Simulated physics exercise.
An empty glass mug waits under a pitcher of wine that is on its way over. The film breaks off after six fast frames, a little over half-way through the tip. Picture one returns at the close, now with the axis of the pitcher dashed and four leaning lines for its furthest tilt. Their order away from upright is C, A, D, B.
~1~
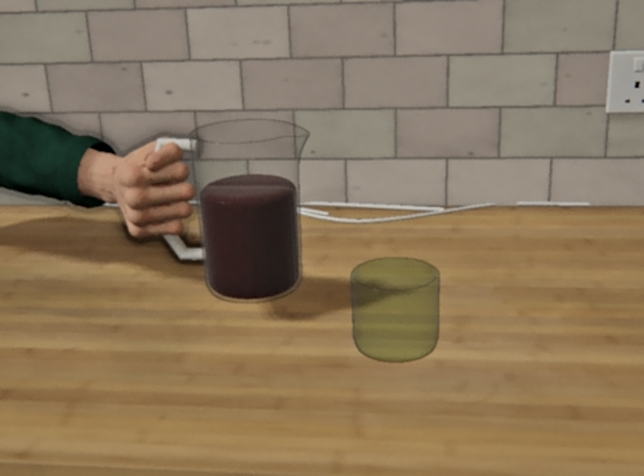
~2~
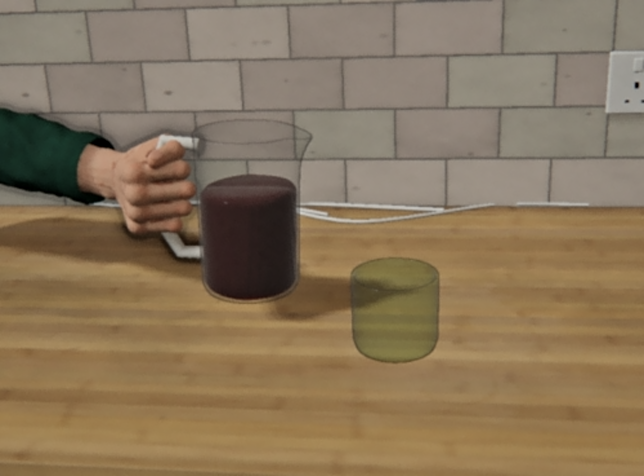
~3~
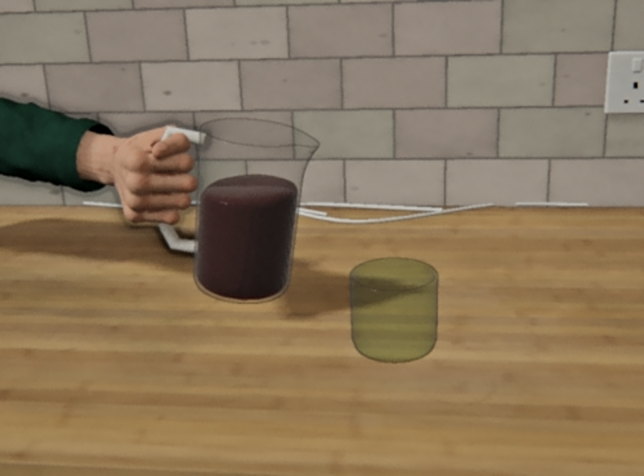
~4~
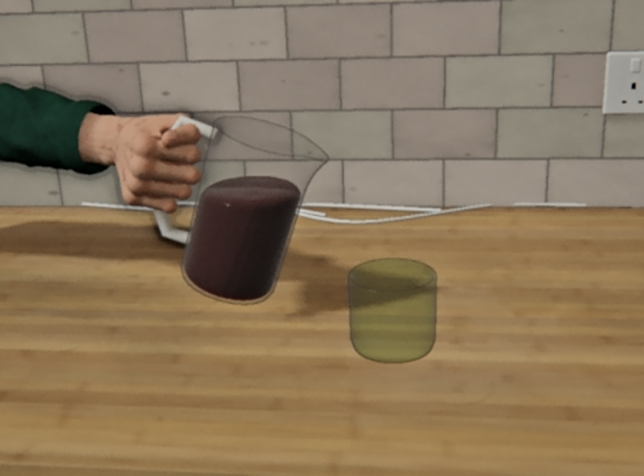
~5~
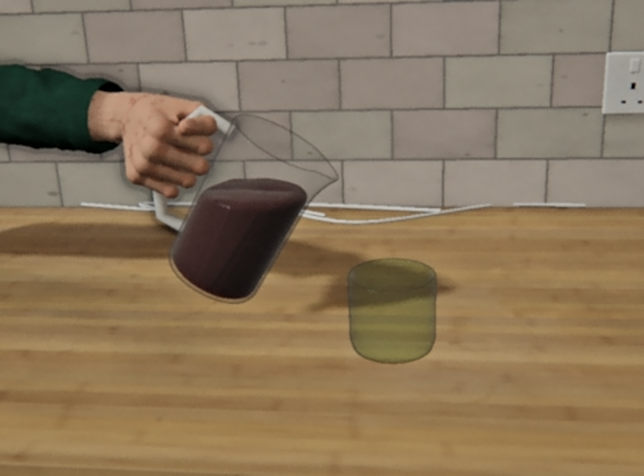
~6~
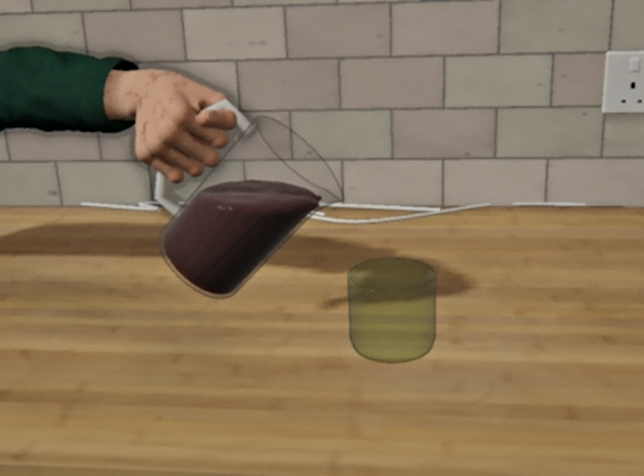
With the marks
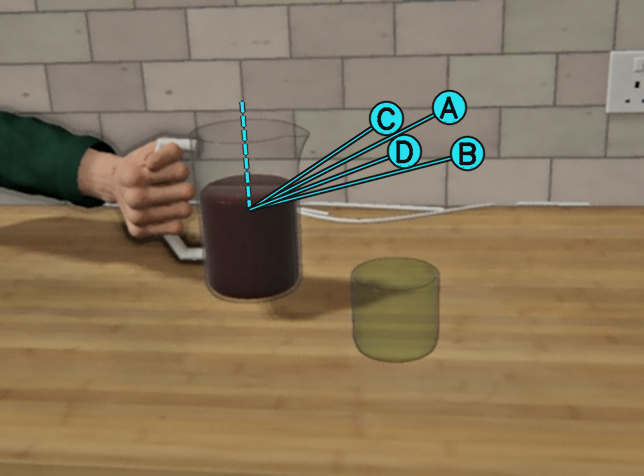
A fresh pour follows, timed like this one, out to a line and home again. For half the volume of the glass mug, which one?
D works best here.
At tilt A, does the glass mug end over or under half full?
Under.
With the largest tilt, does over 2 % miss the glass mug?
No.
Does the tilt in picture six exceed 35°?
Yes, it does.
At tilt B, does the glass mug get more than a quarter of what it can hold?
Yes, clearly.
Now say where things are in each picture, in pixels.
Upright, lip at (307, 134); rim of the glass mug round (395, 273); nothing has left yet.
Tipped about 2°, lip at (310, 136); nothing has left yet.
Tipped about 9°, lip at (317, 144); nothing has left yet.
Tipped about 18°, lip at (327, 158); nothing has left yet.
Tipped about 31°, lip at (336, 177); nothing has left yet.
Tipped about 43°, lip at (342, 197); nothing has left yet.
On the marked copy, A at (434, 114); B at (451, 158); C at (372, 127); D at (388, 157).
For tilt A, the glass mug ends with about 28 % of what it can hold.
For tilt B, the glass mug ends with about 73 % of what it can hold.
For tilt C, the glass mug ends with about 14 % of what it can hold.
For tilt D, the glass mug ends with about 47 % of what it can hold.
